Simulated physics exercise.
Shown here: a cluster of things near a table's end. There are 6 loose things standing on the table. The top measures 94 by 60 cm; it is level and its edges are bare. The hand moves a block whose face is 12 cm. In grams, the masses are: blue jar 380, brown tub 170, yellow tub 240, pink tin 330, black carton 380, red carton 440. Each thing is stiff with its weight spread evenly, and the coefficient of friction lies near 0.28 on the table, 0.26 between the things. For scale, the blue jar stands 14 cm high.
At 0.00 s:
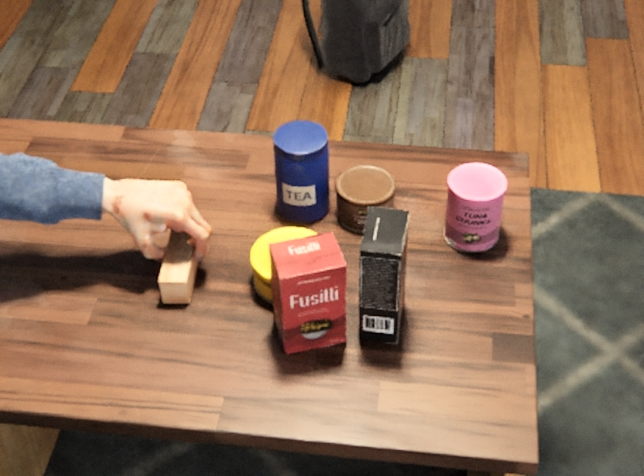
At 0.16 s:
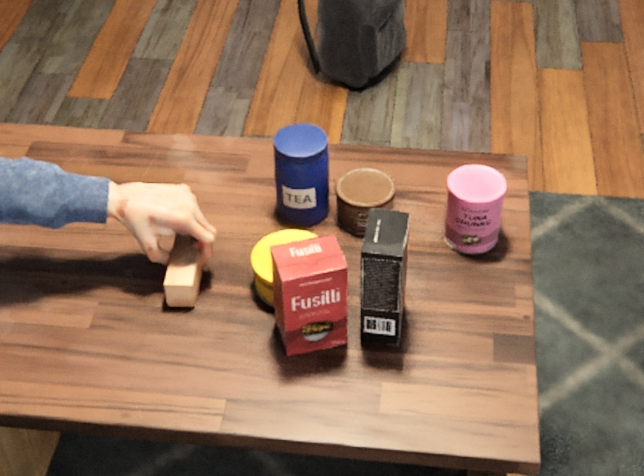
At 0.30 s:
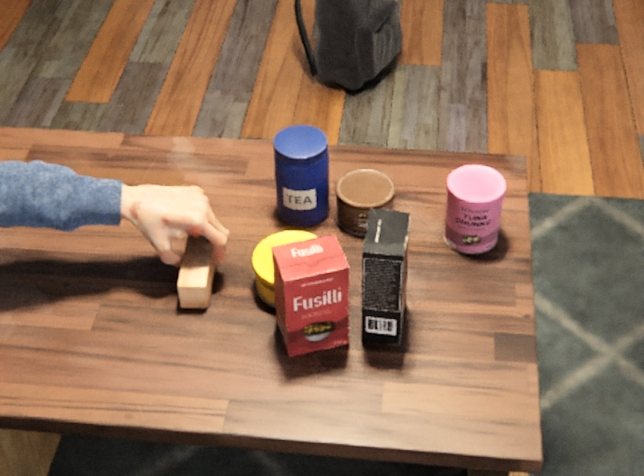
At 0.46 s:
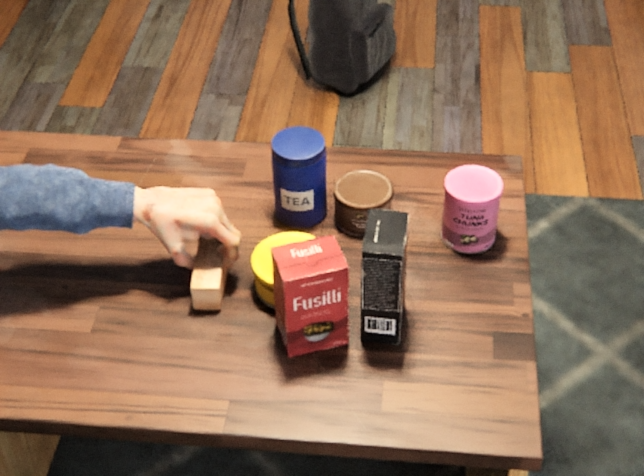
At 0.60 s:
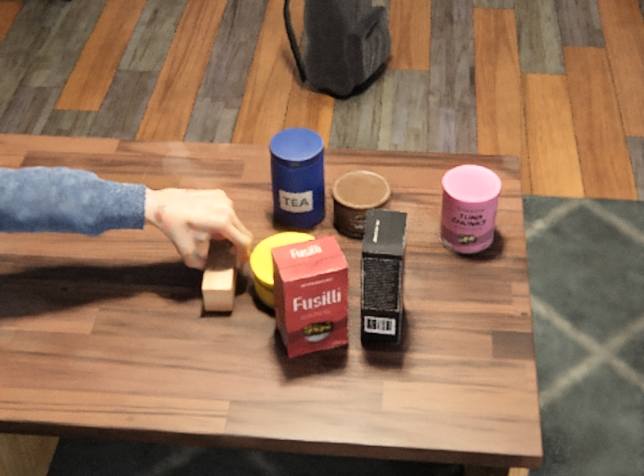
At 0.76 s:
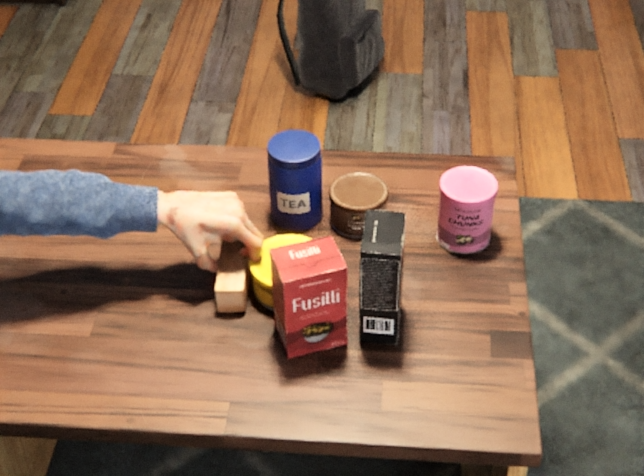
A hand in a blue sleeve, reaching in from the left, slides a small wooden block a short way rightward across a wooden table, seen from above at an angle over a plank floor. A blue tea jar and brown tub stand behind a yellow tub, red Fusilli carton and black carton, with a pink tin at right. The block draws close beside the yellow tub, while the view shifts very slightly.
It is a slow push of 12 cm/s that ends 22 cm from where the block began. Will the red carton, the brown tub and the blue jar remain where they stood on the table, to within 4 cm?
I expect the red carton to stay near its start, I expect the brown tub to stay near its start, I expect the blue jar to stay near its start.
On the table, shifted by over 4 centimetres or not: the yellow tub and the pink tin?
Yellow tub: Is displaced. Pink tin: Remains in place.
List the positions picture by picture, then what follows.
In the first picture, 0 cm of push; red carton (308, 294); brown tub (366, 199); blue jar (302, 172).
In the second picture, 1 cm of push; black carton (384, 278).
In the third picture, 2 cm of push; pink tin (473, 211); black carton (385, 278).
In the fourth picture, 4 cm of push; pink tin (471, 211).
In the fifth picture, 6 cm of push; black carton (384, 278).
In the sixth picture, 8 cm of push; red carton (309, 298); brown tub (359, 205); blue jar (296, 181).
After 1.06 s, 11 cm of push; yellow tub moved 3 cm.
After 1.36 s, 15 cm of push; yellow tub moved 7 cm.
After 1.56 s, 17 cm of push; yellow tub moved 9 cm.
After 1.86 s, 21 cm of push; yellow tub moved 13 cm; black carton moved 2 cm.
In the end (2.4 s), not toppled but over 4 cm from the start, yellow tub; the other 5 under 4 cm from the start. At the end, from the last picture's camera, red carton near (310, 299), brown tub near (359, 205).
